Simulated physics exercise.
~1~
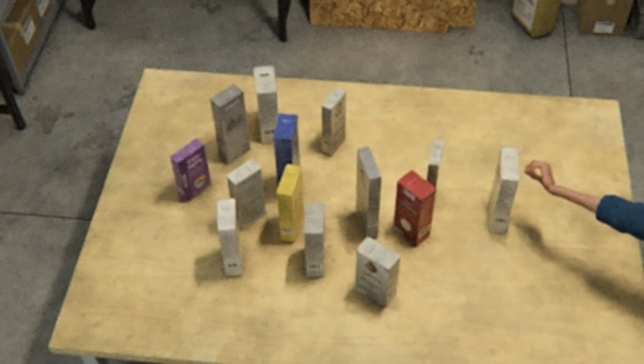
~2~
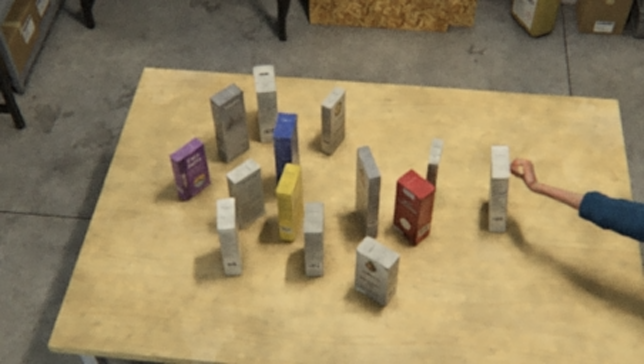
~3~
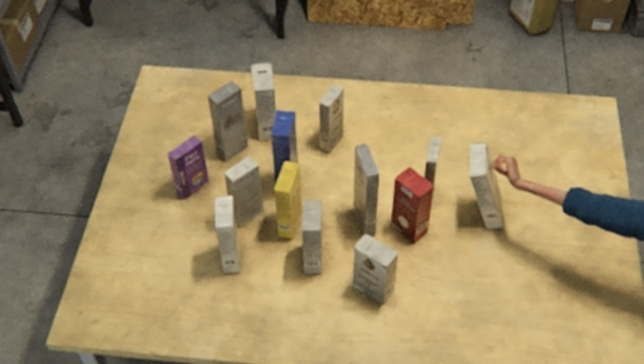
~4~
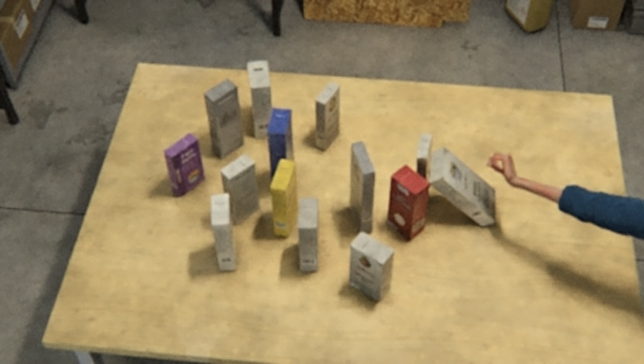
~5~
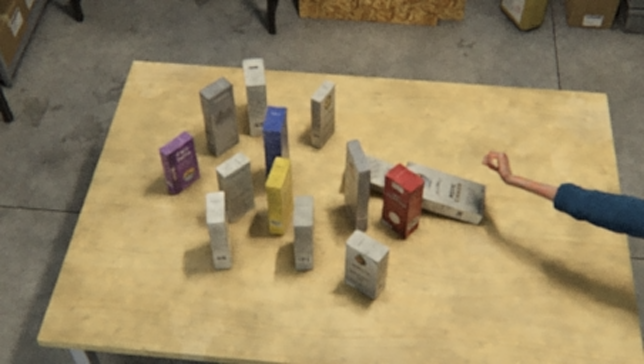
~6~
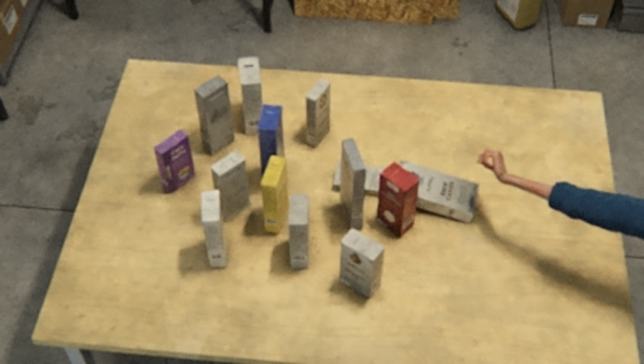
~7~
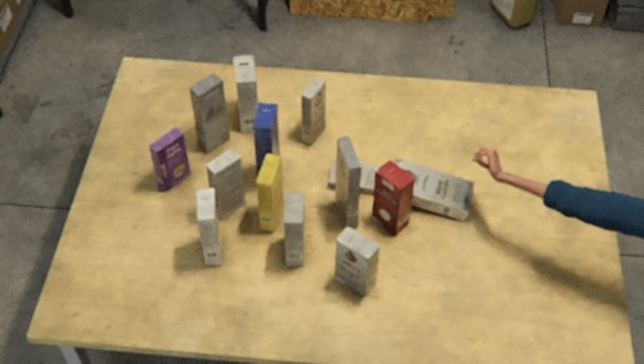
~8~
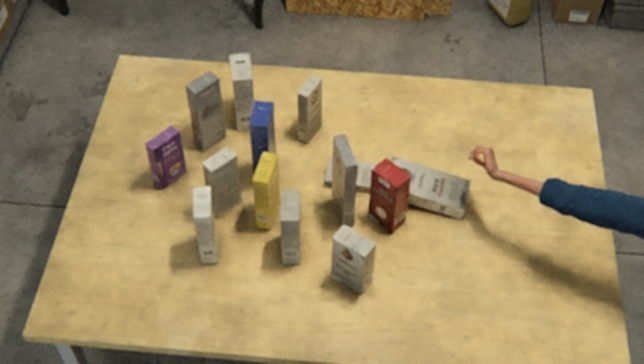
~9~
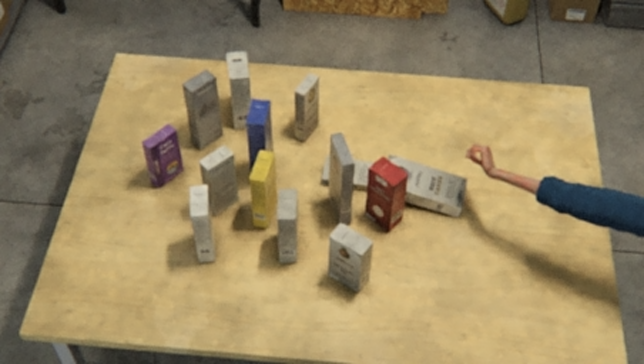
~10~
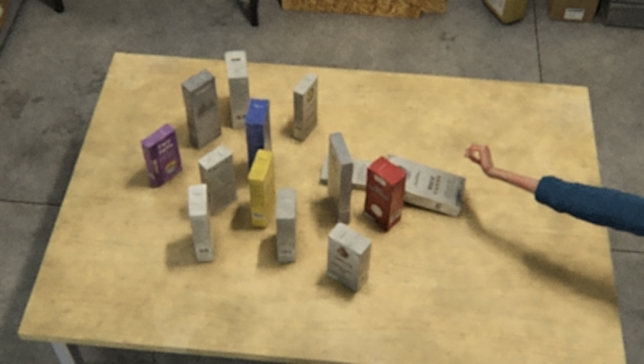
The clip shows upright boxes scattered on a wooden table as a hand at the right tips a pale box leftward, knocking down a small one behind the red box. Both lie flat at the end, while the red, yellow, blue, purple and remaining boxes stay standing.
